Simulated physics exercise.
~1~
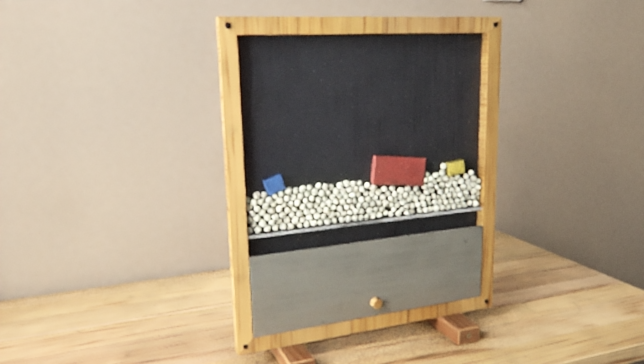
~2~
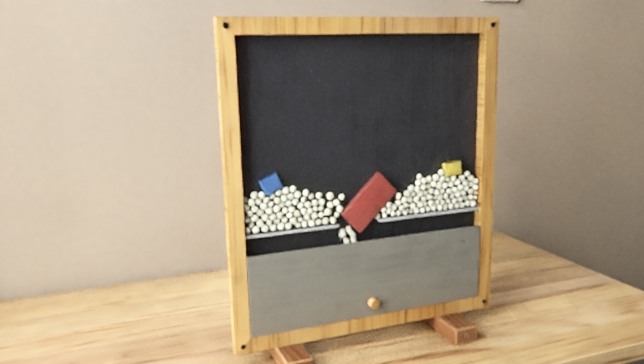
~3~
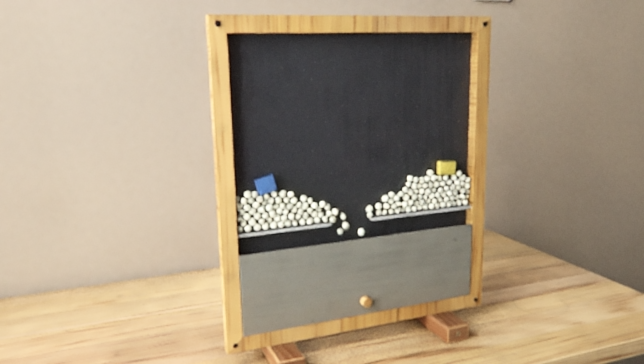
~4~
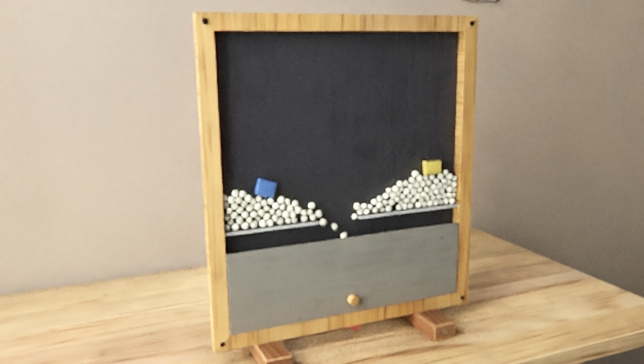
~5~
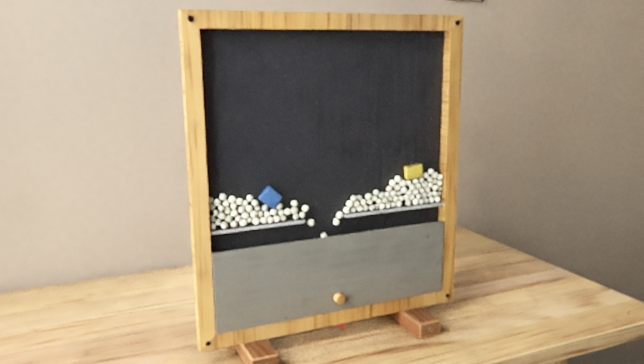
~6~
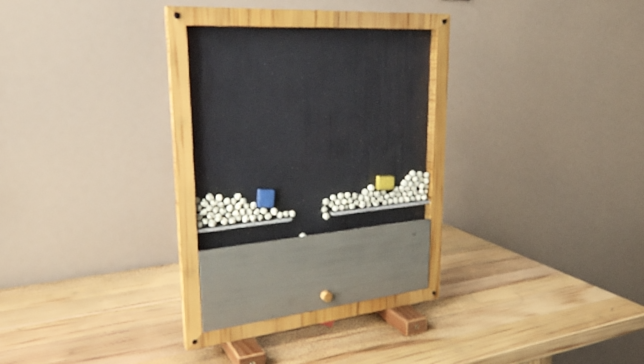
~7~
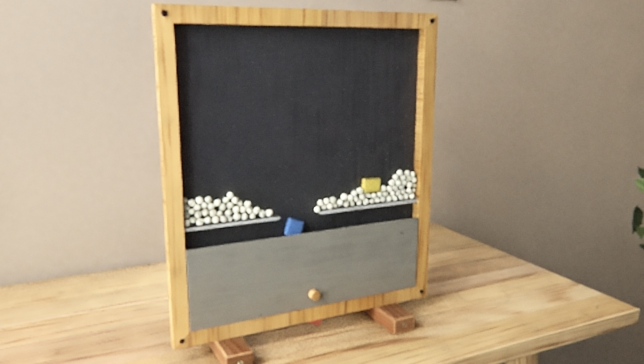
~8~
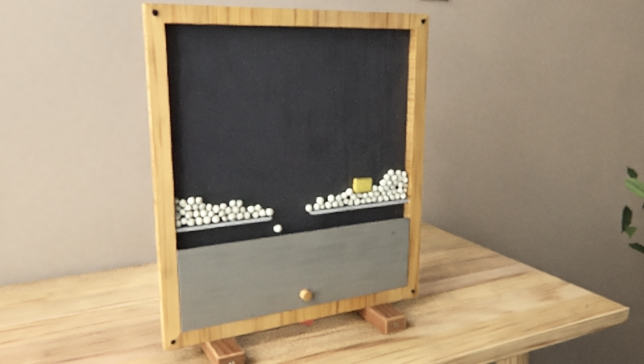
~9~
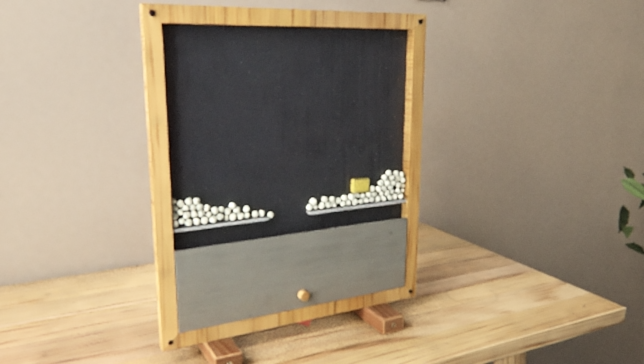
White beads draining through a central gap in a wooden-framed case, red then blue blocks dropping out, yellow block staying on right.
